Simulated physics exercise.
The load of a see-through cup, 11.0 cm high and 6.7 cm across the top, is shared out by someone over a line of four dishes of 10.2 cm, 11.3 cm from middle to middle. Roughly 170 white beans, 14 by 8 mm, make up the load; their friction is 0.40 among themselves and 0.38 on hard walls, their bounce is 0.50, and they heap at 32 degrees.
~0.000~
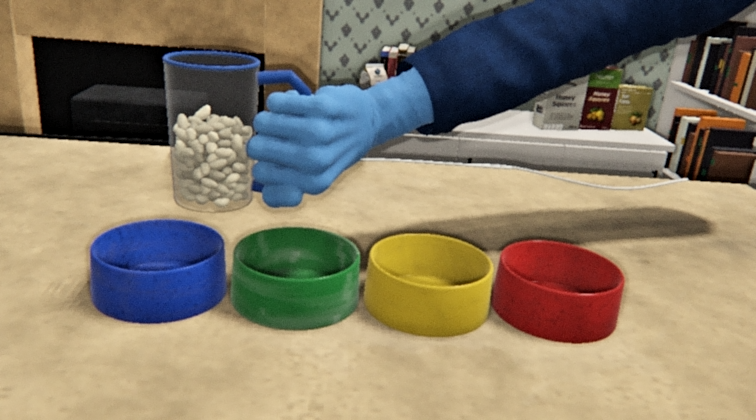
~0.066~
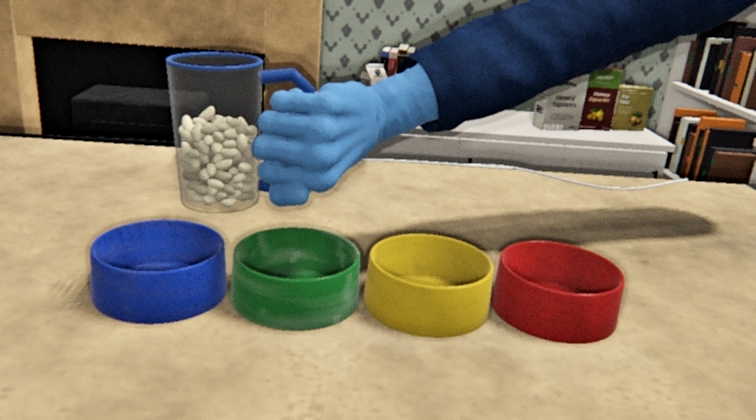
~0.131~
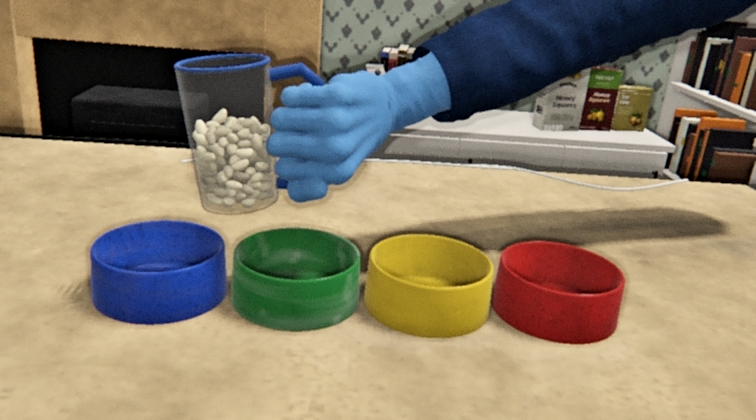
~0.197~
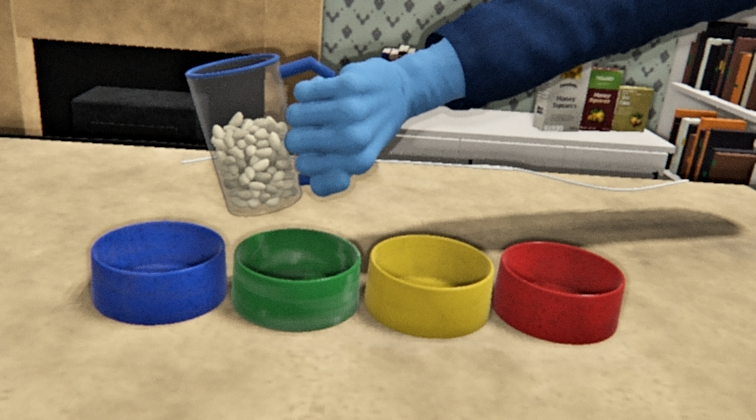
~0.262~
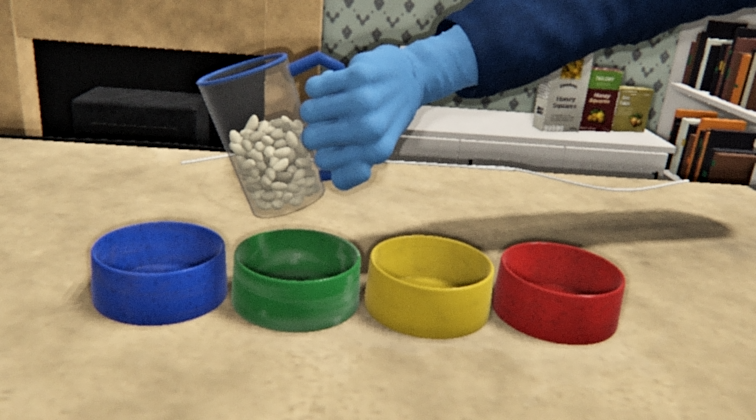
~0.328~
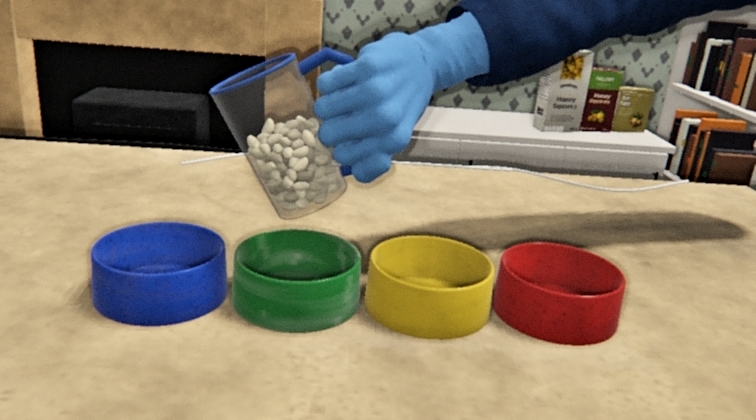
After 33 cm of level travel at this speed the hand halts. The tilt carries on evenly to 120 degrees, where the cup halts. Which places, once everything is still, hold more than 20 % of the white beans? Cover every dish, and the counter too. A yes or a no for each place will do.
My prediction: Red dish: I think it's going to gather a fifth or less of the pieces; blue dish: I think it's going to gather a fifth or less of the pieces; green dish: I think it's going to gather a fifth or less of the pieces; yellow dish: I think it's going to gather in excess of a fifth of the pieces; counter: I think it's going to gather a fifth or less of the pieces.
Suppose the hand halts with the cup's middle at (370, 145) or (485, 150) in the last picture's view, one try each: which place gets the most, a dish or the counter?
On the first run most goes to green, and on the second to yellow.
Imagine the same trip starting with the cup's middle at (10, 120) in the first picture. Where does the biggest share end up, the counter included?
Green.
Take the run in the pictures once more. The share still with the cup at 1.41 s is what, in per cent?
Reading: Approx. 45 %.
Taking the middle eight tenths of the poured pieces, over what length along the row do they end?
Some 11 centimetres.
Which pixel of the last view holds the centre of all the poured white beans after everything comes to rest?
Centre at rest: Approx. (444, 293) px.
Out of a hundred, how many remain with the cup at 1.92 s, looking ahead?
Close to 0 per cent of the load, I'd guess.
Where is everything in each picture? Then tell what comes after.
The first picture shows cup at (213, 132), tilt 0 degrees, lip at (167, 57), moved 0.0 cm; middle of the pieces at (210, 158); blue dish at (159, 244); green dish at (297, 252); yellow dish at (431, 259); red dish at (561, 266).
The second picture shows cup at (218, 133), tilt 2 degrees, lip at (169, 59), moved 0.4 cm; middle of the pieces at (216, 159).
The third picture shows cup at (232, 134), tilt 7 degrees, lip at (178, 65), moved 1.4 cm; middle of the pieces at (232, 161).
The fourth picture shows cup at (250, 136), tilt 14 degrees, lip at (189, 73), moved 2.8 cm; middle of the pieces at (253, 162).
The fifth picture shows cup at (267, 138), tilt 20 degrees, lip at (200, 82), moved 4.1 cm; middle of the pieces at (273, 163).
The sixth picture shows cup at (284, 139), tilt 27 degrees, lip at (213, 91), moved 5.4 cm; middle of the pieces at (293, 164); blue dish at (160, 247); green dish at (298, 254); yellow dish at (432, 261); red dish at (562, 268). Its pace works out near 100 degrees a second; the hand travels 20 cm a second.
After 0.98 s, tilt 92 degrees; cup holds 100 %.
After 1.41 s, tilt 120 degrees; cup holds 45 %, yellow 55 %.
After 1.92 s, tilt 120 degrees; cup holds 0 %, red 10 %, yellow 80 %.
In the end, at 2.9 s, red 10 %, blue 0 %, green 0 %, yellow 80 %, counter 10 %.
